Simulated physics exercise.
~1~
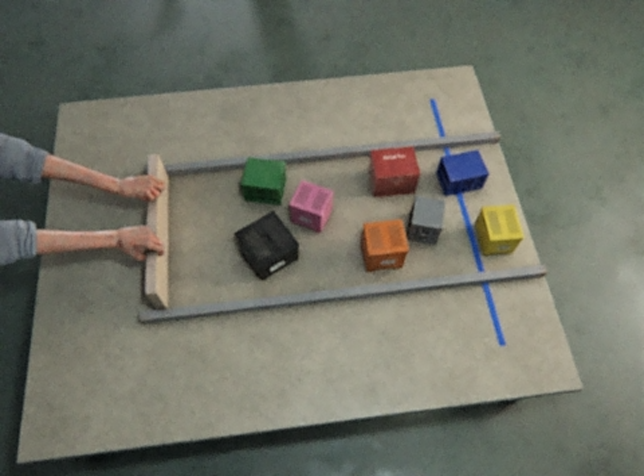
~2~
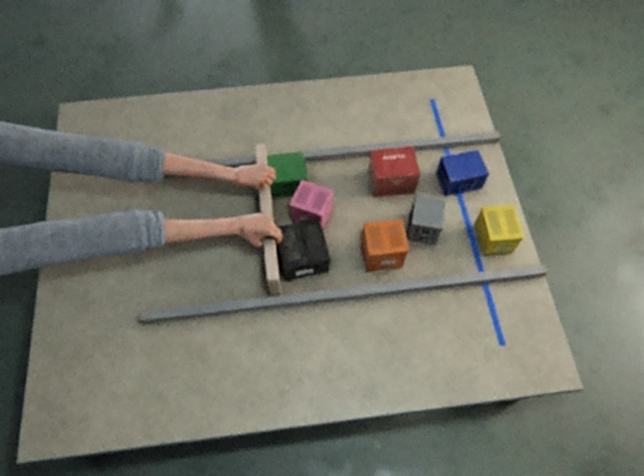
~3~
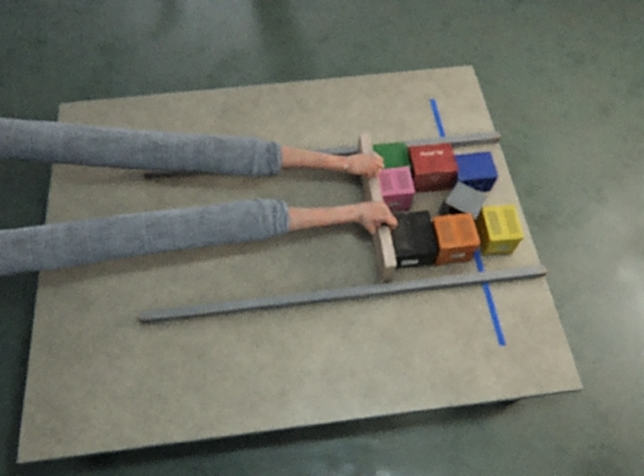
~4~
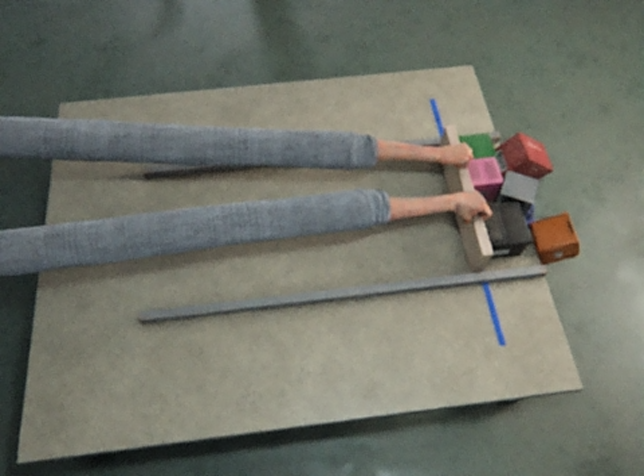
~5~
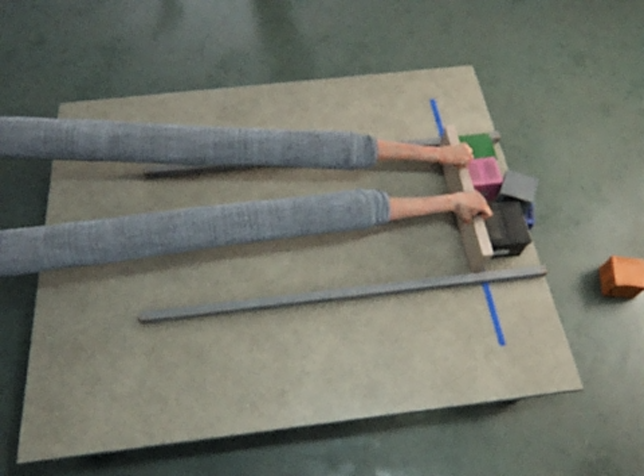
Two arms in grey-blue sleeves hold an upright wooden plank at the left of a grey platform with two rails, seen from above. Ahead lie green, pink and black boxes, then red, orange and grey ones, with blue and yellow boxes near a strip of blue tape on the right. The hands push the plank rightward, gathering the boxes into a cluster. As the plank reaches the tape, the yellow box is gone and the red and orange ones tip at the edge. The plank stops; the orange box lands on the floor, the red is out of sight, and green, pink, black and grey boxes remain, with a bit of blue showing beside the grey one.
